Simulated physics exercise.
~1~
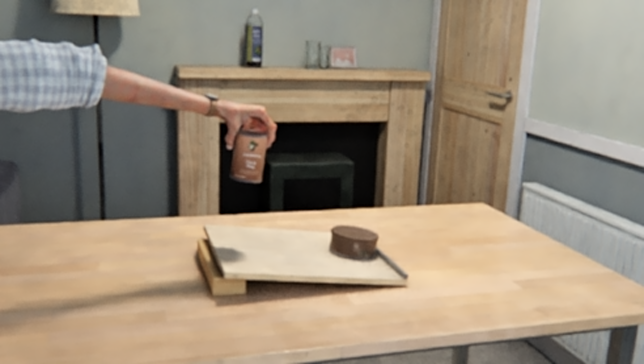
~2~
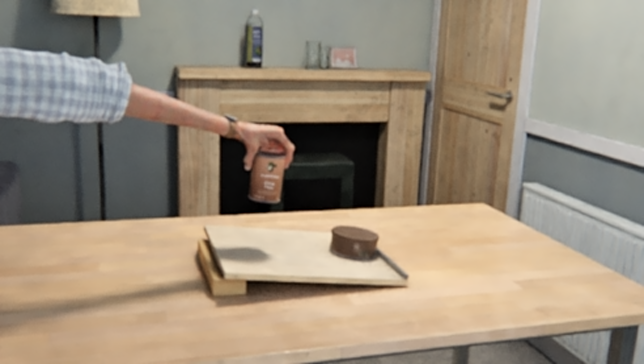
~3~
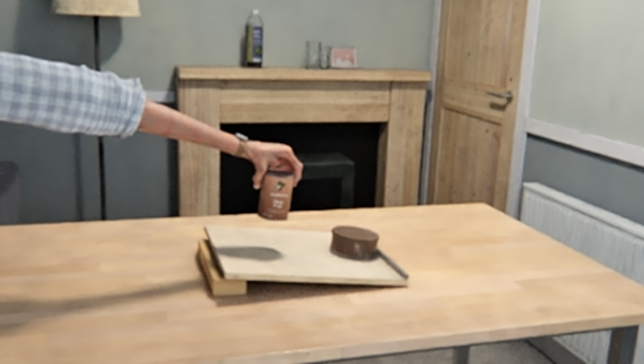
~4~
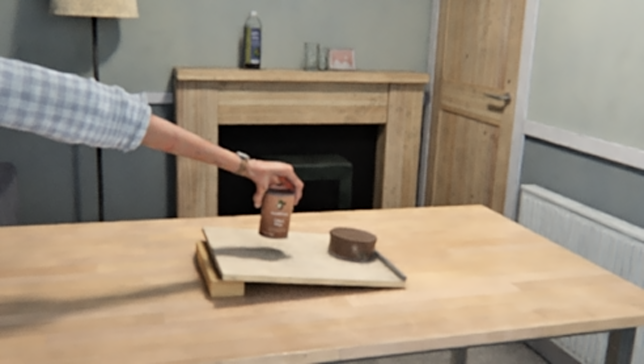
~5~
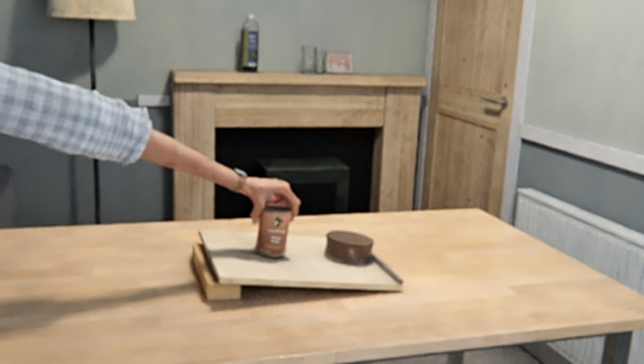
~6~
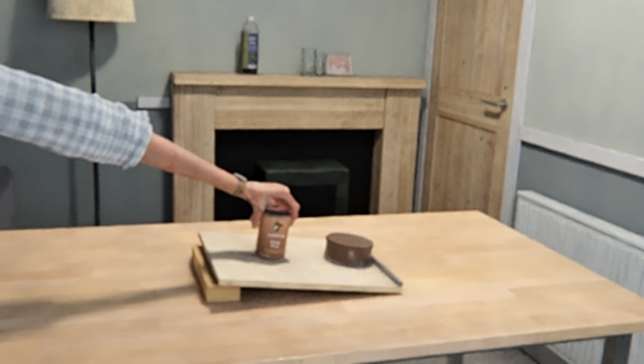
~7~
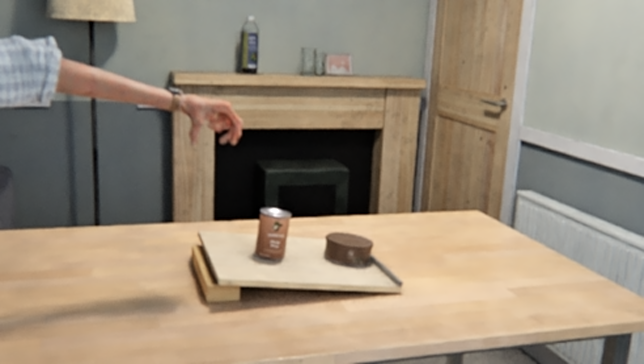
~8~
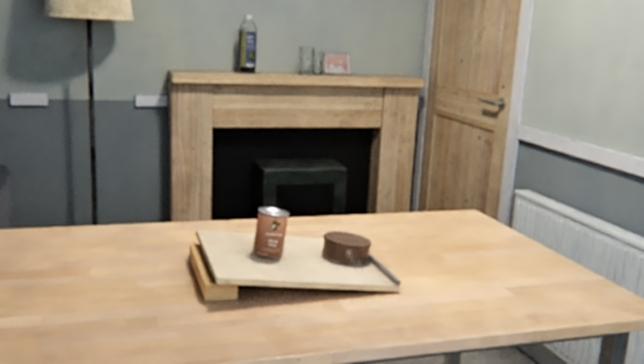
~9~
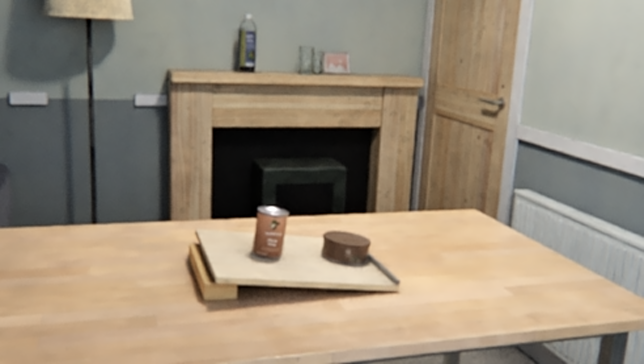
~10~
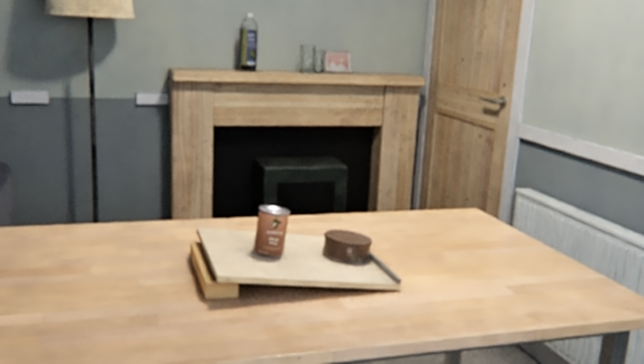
In a room with a fireplace, a hand lowers an orange tin onto a gently sloping board on a wooden table, to the left of a brown tub. The hand lets go and withdraws to the left, and the tin stays upright at rest beside the tub.
